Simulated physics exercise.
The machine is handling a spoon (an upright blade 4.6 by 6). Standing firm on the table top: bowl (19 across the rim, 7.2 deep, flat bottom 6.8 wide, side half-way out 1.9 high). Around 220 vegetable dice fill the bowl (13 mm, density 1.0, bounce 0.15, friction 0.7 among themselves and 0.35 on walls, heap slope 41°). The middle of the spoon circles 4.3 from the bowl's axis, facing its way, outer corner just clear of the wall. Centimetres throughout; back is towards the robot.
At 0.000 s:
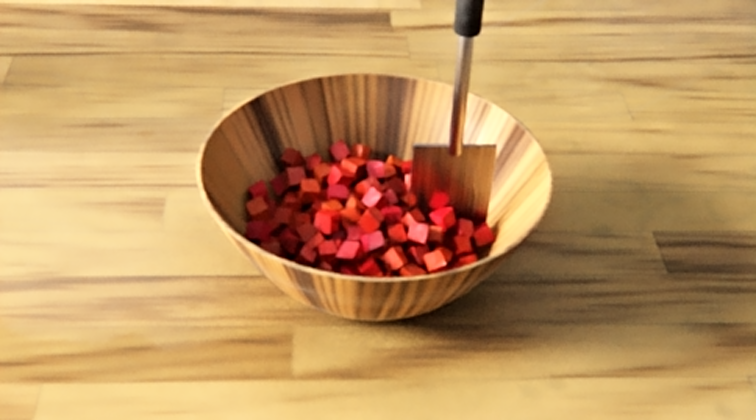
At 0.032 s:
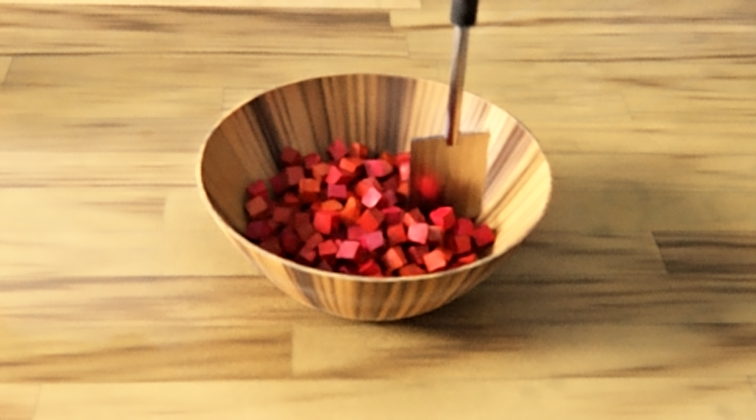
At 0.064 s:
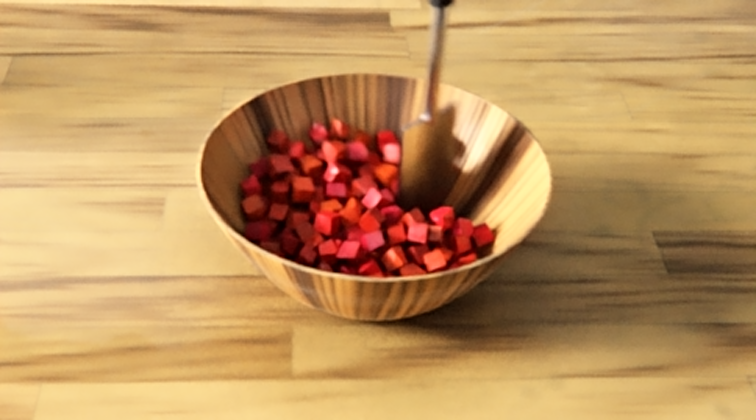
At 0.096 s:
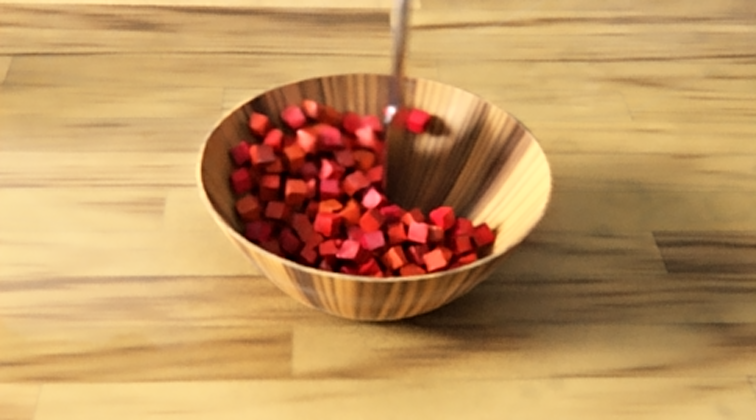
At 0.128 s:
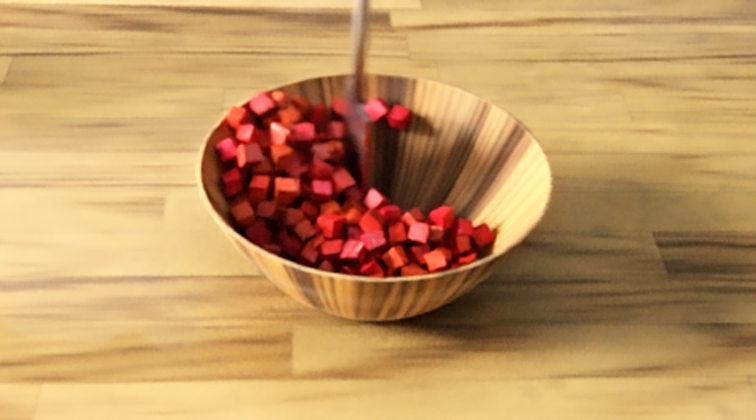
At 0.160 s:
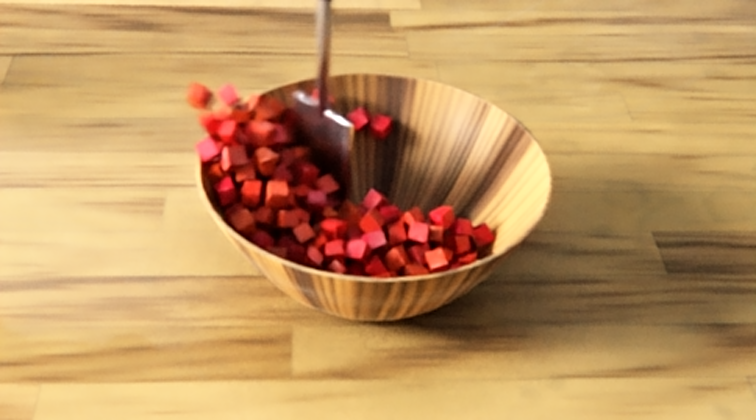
Red cubes in a striped wooden bowl being pushed leftward and piling up to the rim as a flat-bladed tool sweeps around.
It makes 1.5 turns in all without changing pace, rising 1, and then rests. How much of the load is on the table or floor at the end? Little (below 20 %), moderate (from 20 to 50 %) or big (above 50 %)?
On the table or floor the share is moderate, from 20 to 50 %.
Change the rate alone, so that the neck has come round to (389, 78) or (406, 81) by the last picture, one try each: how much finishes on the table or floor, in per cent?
About 15 and 15 per cent.
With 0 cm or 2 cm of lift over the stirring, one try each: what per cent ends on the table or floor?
About 35 and 25 per cent.
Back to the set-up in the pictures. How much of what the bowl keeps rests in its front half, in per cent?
About 55 per cent.
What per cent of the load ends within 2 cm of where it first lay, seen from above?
Roughly 5 per cent.
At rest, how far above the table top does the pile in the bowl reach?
About 5.5 cm.
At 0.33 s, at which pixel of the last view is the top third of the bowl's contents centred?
Near (453, 245).
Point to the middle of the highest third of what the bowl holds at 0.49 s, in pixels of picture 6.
Around (361, 116).
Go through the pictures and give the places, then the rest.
In the first frame, the spoon neck at (458, 122), 0° round; upper third of the load around (356, 220), from x 255 to 485, top at y 150; 215 in the bowl.
In the second frame, the spoon neck at (454, 112), 12° round; upper third of the load around (356, 212), from x 255 to 480, top at y 150.
In the third frame, the spoon neck at (433, 92), 41° round; upper third of the load around (342, 190), from x 250 to 480, top at y 130.
In the fourth frame, the spoon neck at (399, 79), 71° round; upper third of the load around (323, 173), from x 240 to 485, top at y 110.
In the fifth frame, the spoon neck at (359, 76), 101° round; upper third of the load around (295, 168), from x 230 to 485, top at y 100.
In the sixth frame, the spoon neck at (324, 85), 131° round; upper third of the load around (267, 173), from x 200 to 480, top at y 95; 214 in the bowl, 1 in flight or on the tool.
After 0.33 s, 287° round, highest piece 11 above the table; 174 in the bowl, 5 on the table or floor, 36 in flight or on the tool.
After 0.49 s, 83° round, highest piece 10 above the table; 152 in the bowl, 55 on the table or floor, 8 in flight or on the tool.
After 0.78 s, 180° round, highest piece 6 above the table; 138 in the bowl, 77 on the table or floor.
After 1.48 s, 180° round, highest piece 6 above the table; 138 in the bowl, 77 on the table or floor.
In the end, 138 in the bowl, 77 on the table or floor. That is 36 % on the table or floor.
